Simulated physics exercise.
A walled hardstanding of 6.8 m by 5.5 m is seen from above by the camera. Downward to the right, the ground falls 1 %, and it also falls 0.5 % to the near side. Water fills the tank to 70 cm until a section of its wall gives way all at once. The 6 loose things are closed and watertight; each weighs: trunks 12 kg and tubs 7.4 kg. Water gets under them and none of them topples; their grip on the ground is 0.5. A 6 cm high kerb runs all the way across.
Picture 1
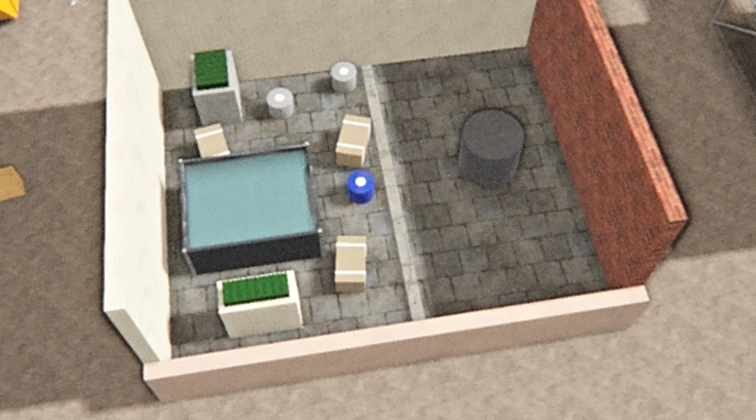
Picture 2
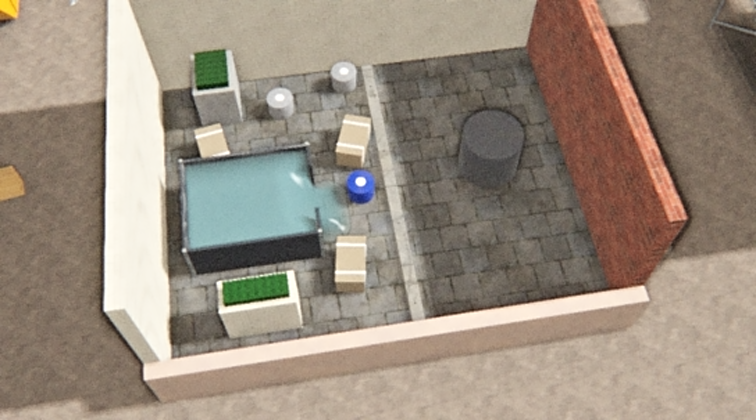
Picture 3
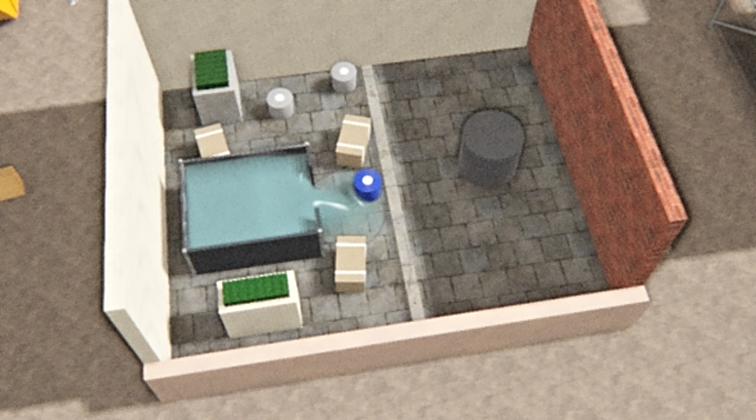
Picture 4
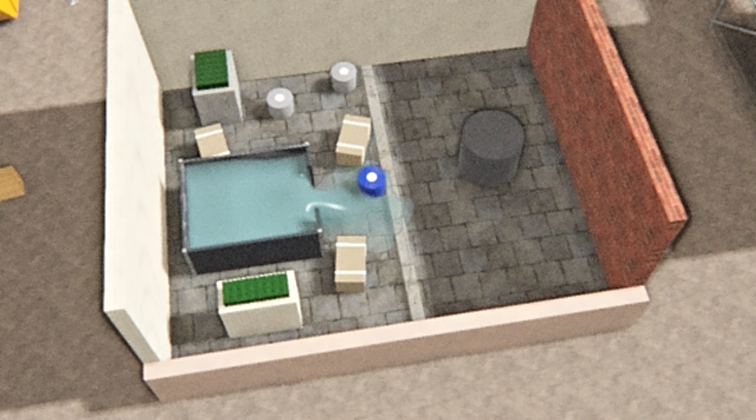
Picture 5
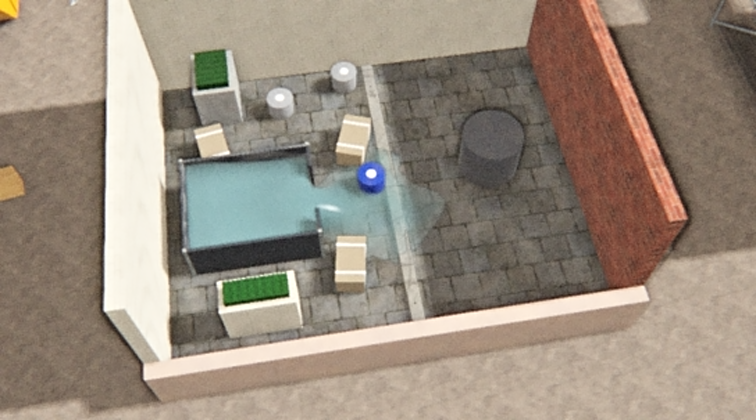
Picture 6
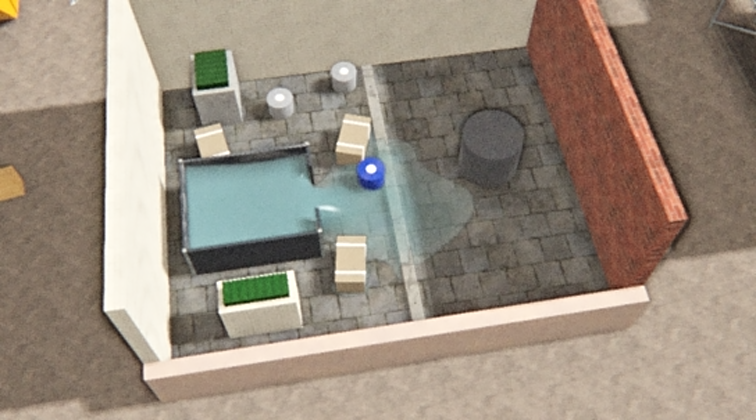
In a walled paved yard seen from above, water poured out of the right side of a big tank, nudged a blue tub slightly, and spread over the low kerb onto the paving beyond.
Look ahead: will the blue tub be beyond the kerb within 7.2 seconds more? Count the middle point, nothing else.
It moves over the kerb in time.
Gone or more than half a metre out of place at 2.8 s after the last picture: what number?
Count then: 2.
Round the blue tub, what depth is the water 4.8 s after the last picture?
I'd say around 15 cm.
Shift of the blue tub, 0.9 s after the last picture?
Shift: About 140 cm.
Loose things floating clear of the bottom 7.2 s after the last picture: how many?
The count is 2.
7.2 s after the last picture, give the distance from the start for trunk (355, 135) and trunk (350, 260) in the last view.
The first is 100 cm from its start, the second 20 cm.
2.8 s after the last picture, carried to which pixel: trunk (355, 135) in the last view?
Look about (342, 98).
Then, 0.9 s after the last picture the blue tub is near (417, 127), 1.5 m from its start, aground; 1 of 6 are over the mark; 0 afloat.
Then, 2.8 s after the last picture the blue tub is near (524, 58), 3.9 m from its start, afloat; 1 of 6 are over the mark; 1 afloat.
Then, 4.8 s after the last picture the blue tub is near (523, 110), 3.1 m from its start, afloat; 1 of 6 are over the mark; 1 afloat.
Then, 7.2 s after the last picture the blue tub is near (424, 110), 1.8 m from its start, afloat; 1 of 6 are over the mark; 2 afloat.
